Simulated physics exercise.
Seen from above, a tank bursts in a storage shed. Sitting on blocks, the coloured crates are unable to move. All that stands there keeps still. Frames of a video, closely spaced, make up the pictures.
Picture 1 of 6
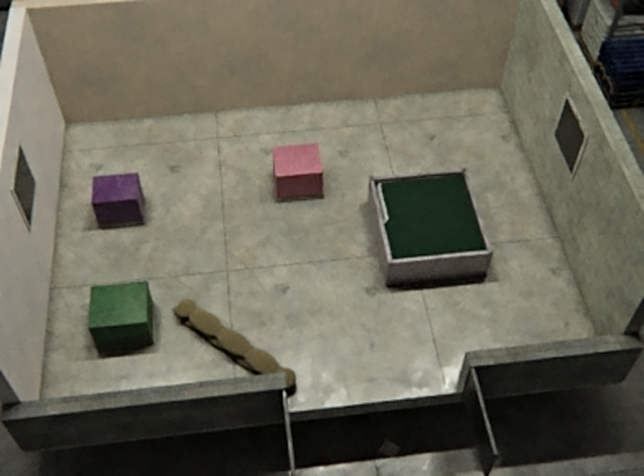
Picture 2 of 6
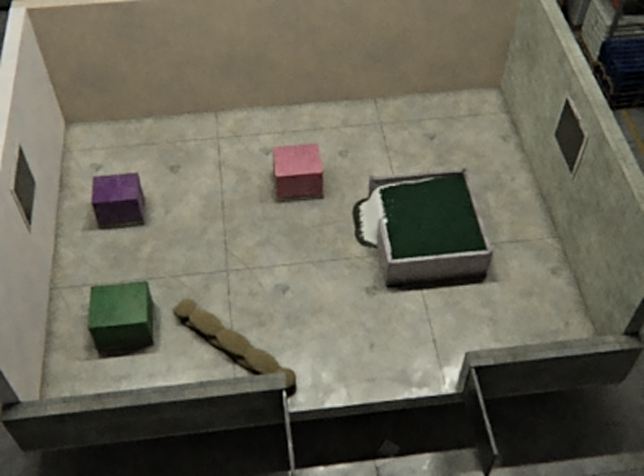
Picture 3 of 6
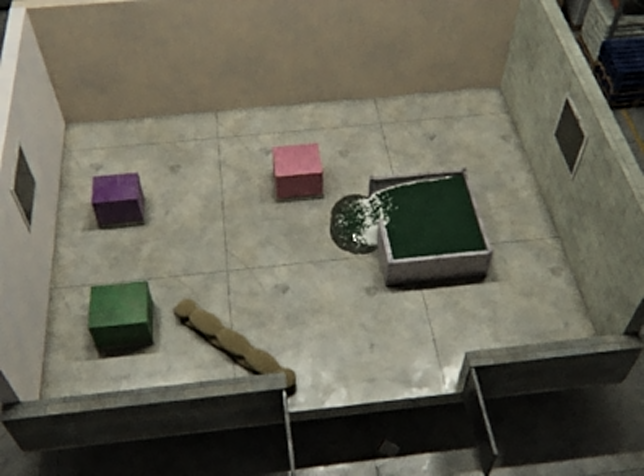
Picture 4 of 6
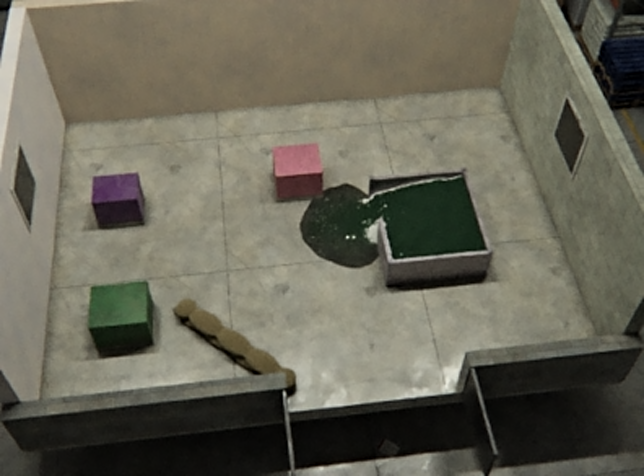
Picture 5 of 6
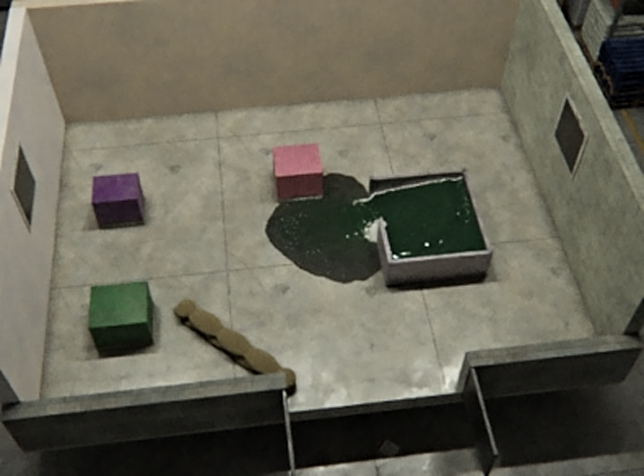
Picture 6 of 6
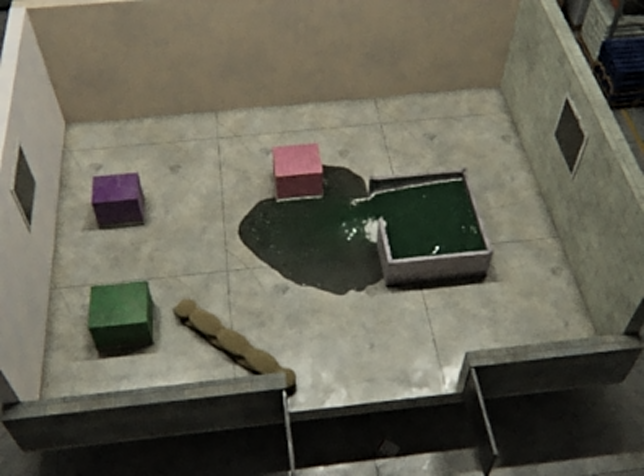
Dark green water sits still in an open square tank at the right of a walled shed, then bursts through a gap in its left side. It pours onto the floor and spreads leftward in a widening dark pool, reaching around the pink crate's base while the purple and green crates stay still.
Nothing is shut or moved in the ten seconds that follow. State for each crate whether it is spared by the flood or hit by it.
The purple crate is hit; the green crate is hit; the pink crate is hit.
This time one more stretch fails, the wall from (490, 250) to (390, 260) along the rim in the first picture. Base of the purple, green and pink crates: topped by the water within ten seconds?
Crate by crate: Purple - left alone; green - left alone; pink - left alone.
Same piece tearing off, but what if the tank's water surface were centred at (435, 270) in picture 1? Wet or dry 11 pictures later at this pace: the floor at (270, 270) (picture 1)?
By that frame the spot is drenched.
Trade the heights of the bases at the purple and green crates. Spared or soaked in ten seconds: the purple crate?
The purple crate is reached.
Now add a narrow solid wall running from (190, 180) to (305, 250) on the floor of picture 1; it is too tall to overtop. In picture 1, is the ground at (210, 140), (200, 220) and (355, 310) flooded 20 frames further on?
The first point comes out inundated, the next unwetted, the last inundated.
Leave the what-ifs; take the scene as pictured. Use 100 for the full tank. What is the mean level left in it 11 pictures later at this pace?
52 per cent or thereabouts.
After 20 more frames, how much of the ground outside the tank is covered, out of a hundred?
It comes to 40 per cent.
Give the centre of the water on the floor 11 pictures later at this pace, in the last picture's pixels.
Roughly (341, 233) in the last picture.
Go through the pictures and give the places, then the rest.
The first picture shows still water in the open tank at (428, 217).
In the second picture, the front is at (361, 204), out from the gap at (376, 216).
In the third picture, water pours out at (376, 217) and has run to (339, 240).
In the fourth picture, water pours out at (376, 217) and has run to (310, 240).
In the fifth picture, water pours out at (376, 217) and has run to (271, 227).
In the sixth picture, water pours out at (376, 216) and has run to (246, 227).
A moment on, water covers 15 % of the floor; the purple crate water round its plinth, the green crate not reached, the pink crate water round its plinth.
Next, water covers 30 % of the floor; the purple crate water round its plinth, the green crate water round its plinth, the pink crate water round its plinth.
Then, water covers 40 % of the floor; the purple crate water round its plinth, the green crate water round its plinth, the pink crate water round its plinth.
Later, water covers 55 % of the floor; the purple crate water round its plinth, the green crate water round its plinth, the pink crate water round its plinth.
In the end, water covers 60 % of the floor; the purple crate was topped, the green crate was topped, the pink crate was topped.
